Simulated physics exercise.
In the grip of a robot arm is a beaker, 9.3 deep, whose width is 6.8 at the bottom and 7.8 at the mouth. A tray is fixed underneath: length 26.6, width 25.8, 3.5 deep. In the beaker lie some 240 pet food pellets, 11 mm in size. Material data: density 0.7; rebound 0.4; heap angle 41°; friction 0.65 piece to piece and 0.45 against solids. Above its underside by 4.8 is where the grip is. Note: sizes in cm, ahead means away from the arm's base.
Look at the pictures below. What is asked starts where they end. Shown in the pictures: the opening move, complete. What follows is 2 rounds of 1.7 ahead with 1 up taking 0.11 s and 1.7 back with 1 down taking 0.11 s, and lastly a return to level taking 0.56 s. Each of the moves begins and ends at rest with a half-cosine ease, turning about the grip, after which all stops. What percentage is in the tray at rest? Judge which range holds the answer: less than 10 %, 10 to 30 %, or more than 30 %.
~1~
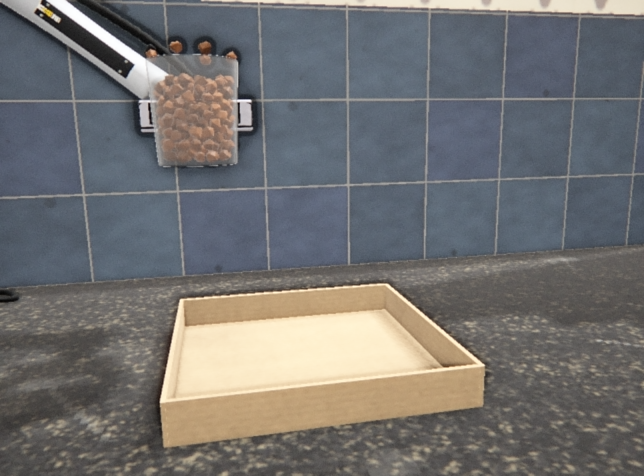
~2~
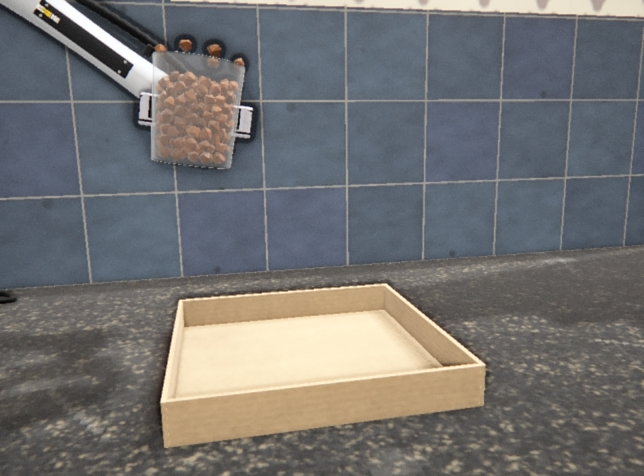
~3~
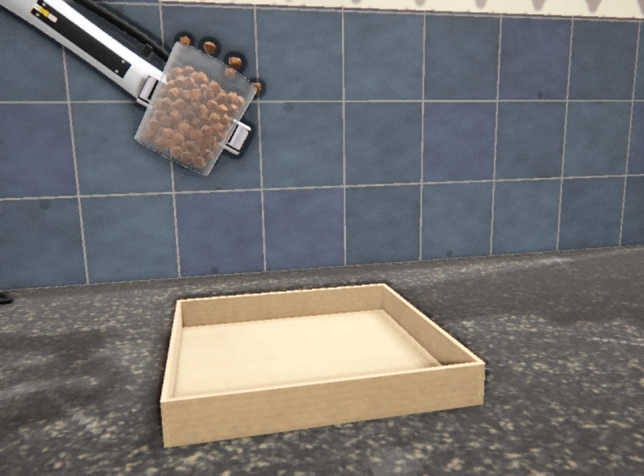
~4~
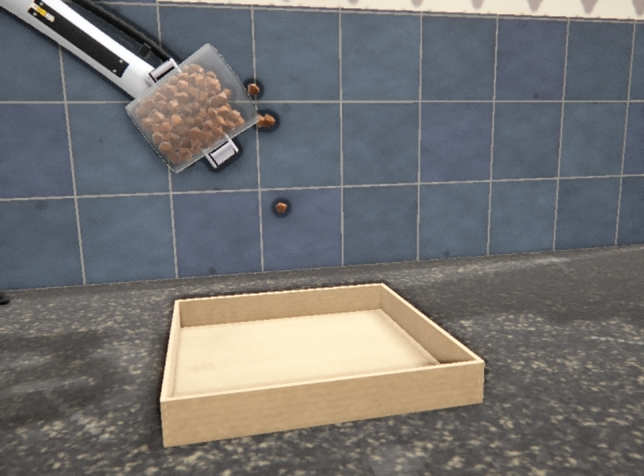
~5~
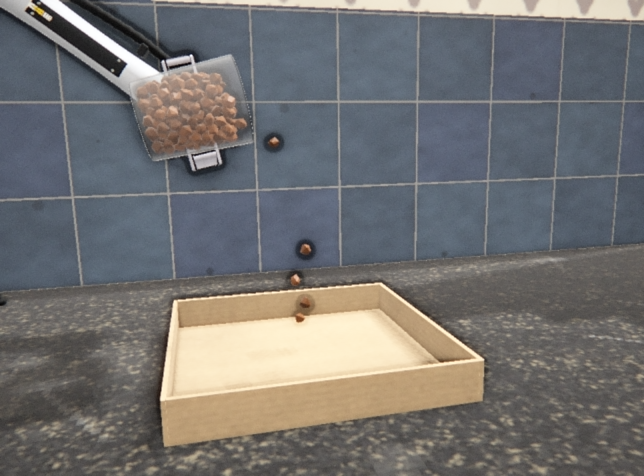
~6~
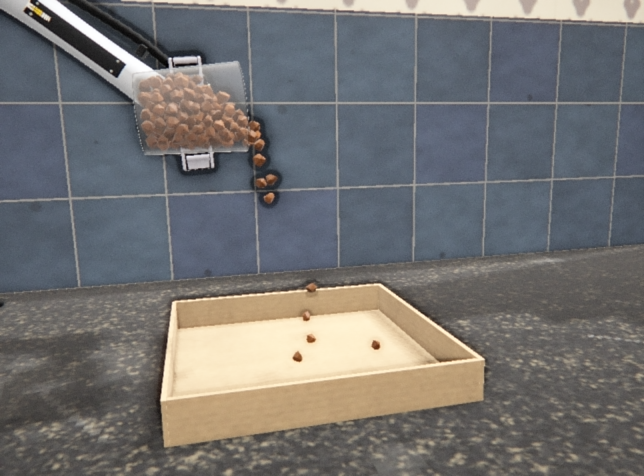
The range is more than 30 %.
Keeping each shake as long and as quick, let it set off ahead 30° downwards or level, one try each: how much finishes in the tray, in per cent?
Try one gives about 20 in a hundred, try two about 35 in a hundred.
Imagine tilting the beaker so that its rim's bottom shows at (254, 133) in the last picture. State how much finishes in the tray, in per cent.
Roughly 15 percent, give or take.
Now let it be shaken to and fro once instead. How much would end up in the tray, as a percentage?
In that case some 25 per cent.
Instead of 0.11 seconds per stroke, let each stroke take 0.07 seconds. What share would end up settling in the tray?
About 70 per cent, then.
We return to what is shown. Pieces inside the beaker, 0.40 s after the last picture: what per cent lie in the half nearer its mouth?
Some 65 per cent.
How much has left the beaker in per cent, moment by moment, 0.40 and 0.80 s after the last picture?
At the first moment 25 per cent, at the second 40 per cent.
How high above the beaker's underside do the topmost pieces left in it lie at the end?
8.0 cm.
Then, 0.40 s after the last picture, tilted 86° forward, highest piece 28 above the table; 183 in the beaker, 48 in the tray, 10 in flight or on a rim.
Then, 0.80 s after the last picture, tilted 24° forward, highest piece 29 above the table; 150 in the beaker, 89 in the tray, 1 on the table or floor, 1 in flight or on a rim.
Then, 1.20 s after the last picture, level, highest piece 29 above the table; 150 in the beaker, 90 in the tray, 1 on the table or floor.
Then, 2.25 s after the last picture, level, highest piece 29 above the table; 150 in the beaker, 90 in the tray, 1 on the table or floor.
Final count, 150 in the beaker, 90 in the tray, 1 on the table or floor. That is 37 % in the tray.
